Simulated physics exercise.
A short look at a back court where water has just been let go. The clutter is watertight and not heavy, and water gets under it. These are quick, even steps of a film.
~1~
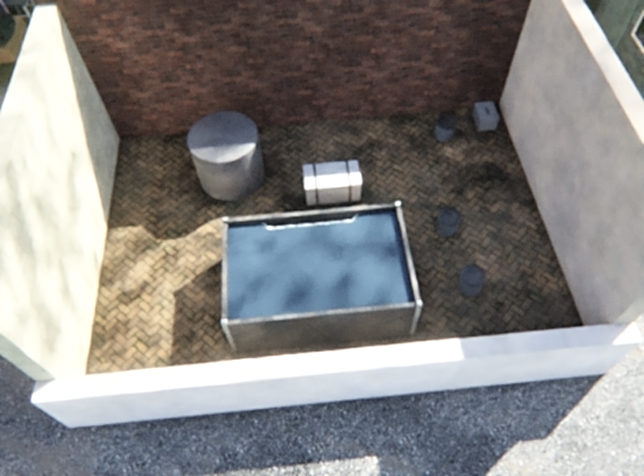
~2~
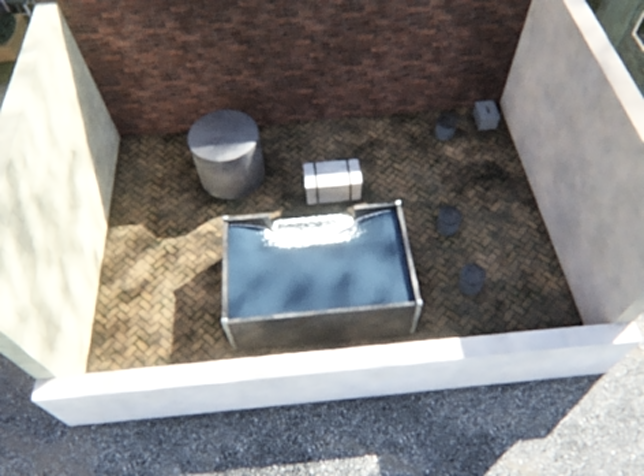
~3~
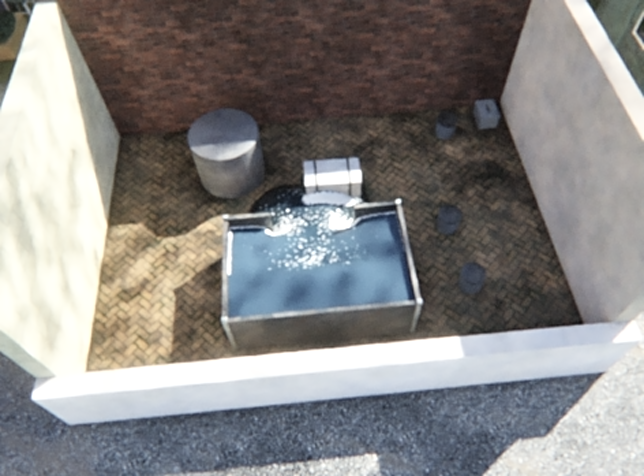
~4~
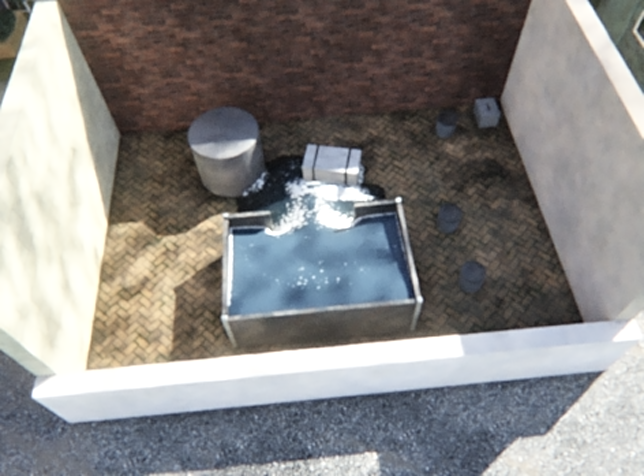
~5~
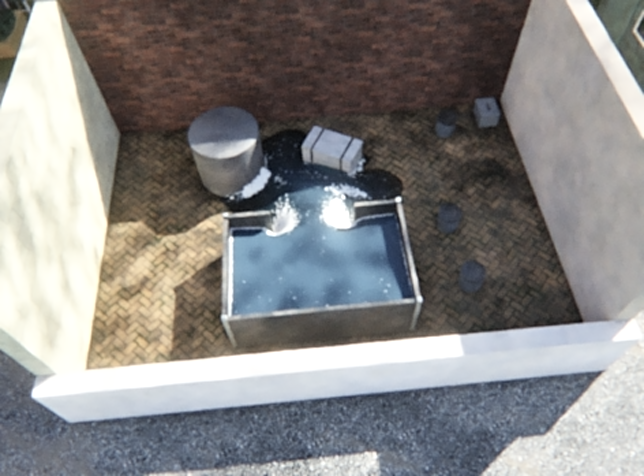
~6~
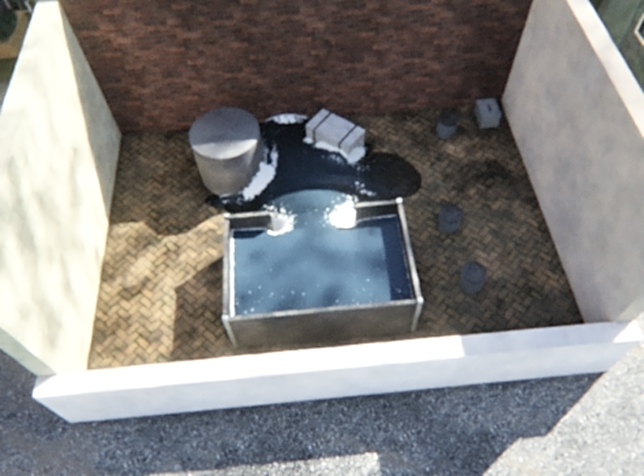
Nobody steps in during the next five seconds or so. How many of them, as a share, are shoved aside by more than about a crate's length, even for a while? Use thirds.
Share: One to two thirds.
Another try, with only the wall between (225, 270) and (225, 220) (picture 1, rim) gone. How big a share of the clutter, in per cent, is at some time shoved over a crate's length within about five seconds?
Close to 0 %.
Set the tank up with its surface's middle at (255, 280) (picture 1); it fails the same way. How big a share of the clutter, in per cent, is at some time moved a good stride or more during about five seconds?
I make it 60 per cent.
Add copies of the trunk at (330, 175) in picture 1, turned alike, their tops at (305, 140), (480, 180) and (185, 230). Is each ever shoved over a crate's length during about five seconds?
In turn: Swept aside, moved that far, never so far.
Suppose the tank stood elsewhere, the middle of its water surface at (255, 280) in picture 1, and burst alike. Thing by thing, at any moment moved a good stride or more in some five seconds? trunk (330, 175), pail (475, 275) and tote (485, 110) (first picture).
As listed: Shifted that much, short of that, pushed that far.
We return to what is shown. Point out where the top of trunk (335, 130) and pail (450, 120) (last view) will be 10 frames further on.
Close to (442, 106) and (484, 121).
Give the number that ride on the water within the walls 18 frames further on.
The number is 3.
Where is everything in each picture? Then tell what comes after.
In the first picture, a trunk at (332, 174) rests on the ground; a pail at (473, 275), on the bottom; 0 of 5 have shifted.
In the second picture, a trunk at (332, 173) rests on the ground; a pail at (474, 274) rests on the ground; 0 of 5 have shifted.
In the third picture, a trunk at (332, 171), on the bottom; a pail at (474, 273) rests on the ground; 0 of 5 have shifted.
In the fourth picture, a trunk at (332, 159), on the bottom, close to its start; a pail at (474, 271), on the bottom; 1 of 5 have shifted.
In the fifth picture, a trunk at (332, 144), on the bottom, a stride from its start; a pail at (474, 271) rests on the ground; 1 of 5 have shifted.
In the sixth picture, a trunk at (335, 128), on the bottom, a stride from its start; a pail at (475, 272), on the bottom; 1 of 5 have shifted.
A moment on, 1 of 5 are well off their spots; 0 afloat.
Next, 2 of 5 are well off their spots; 2 afloat.
Later, 3 of 5 are well off their spots; 3 afloat.
In the end, 3 of 5 are well off their spots, and 3 have been at some point; 2 afloat.
